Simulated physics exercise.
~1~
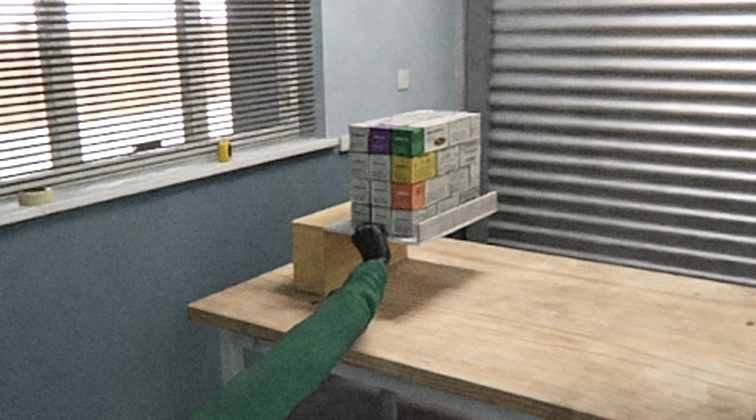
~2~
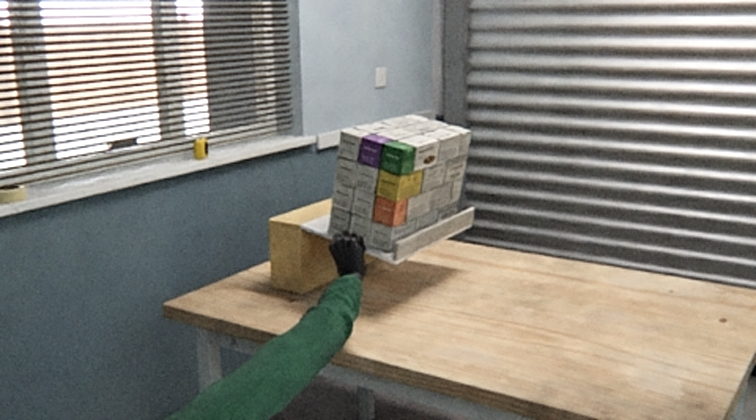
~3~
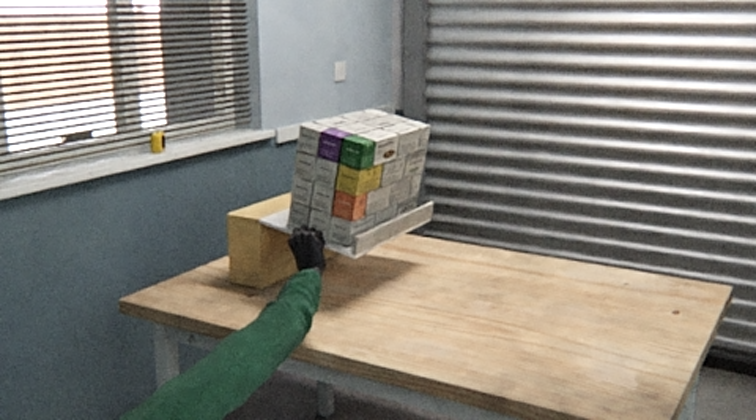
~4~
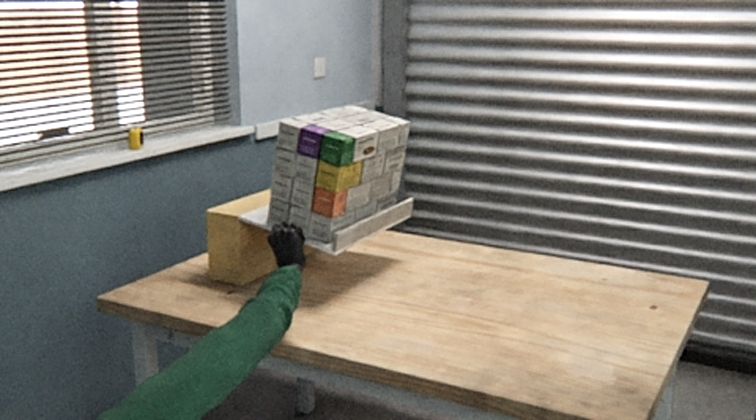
A block of stacked tea packets, mostly white with purple, green, yellow and orange ones on the near face, sits on a pale tray above a wooden table. The view looks across a room with a blue wall and blinds at left and a corrugated metal shutter behind. A green-sleeved arm with a black glove reaches in and holds the tray's near edge beside a wooden block. The tray tips gently, its right side lower, and the stack leans with it. The view pans slightly right while the tilt holds, and every packet stays aboard, the yellow one included.
